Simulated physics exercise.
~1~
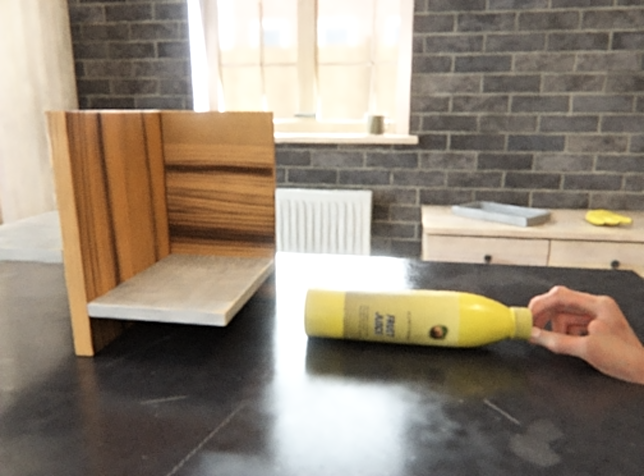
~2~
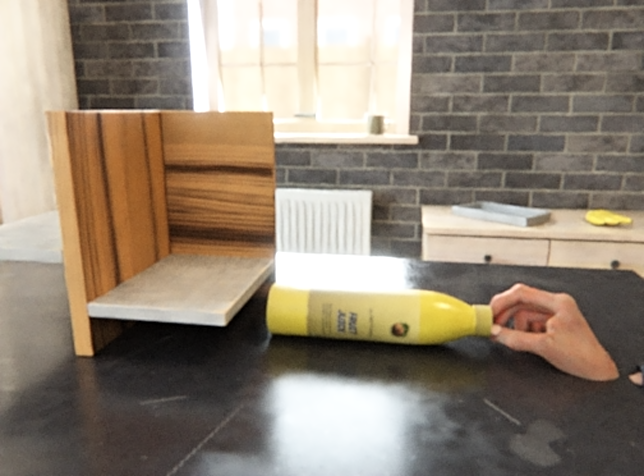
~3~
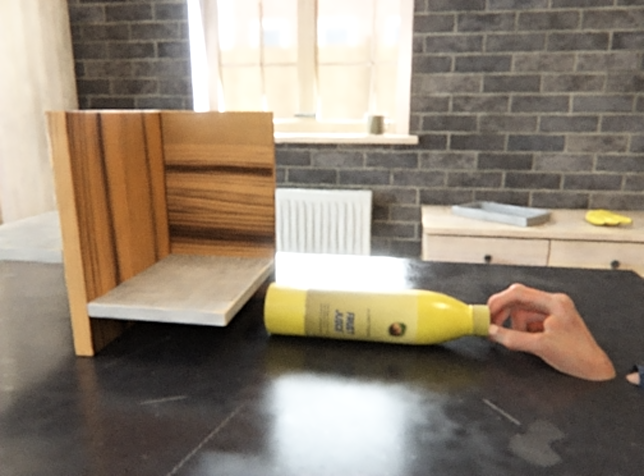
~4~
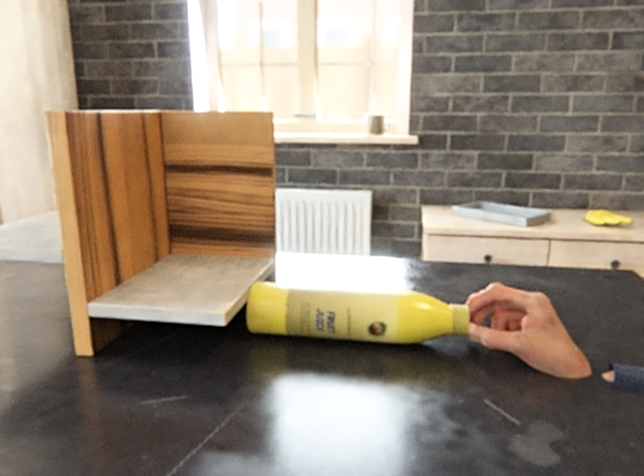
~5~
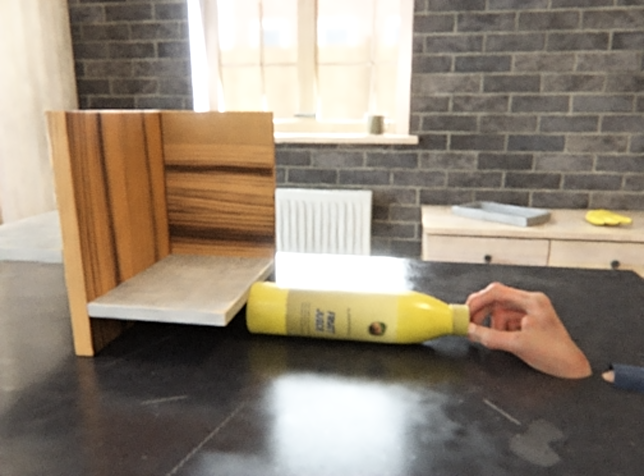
We see a hand sliding a yellow bottle on its side leftward across a dark tabletop toward a small wooden rack with a grey shelf. The bottle pauses near the opening, moves slightly farther left, then stops with its base against the shelf's edge, the hand still holding the cap.
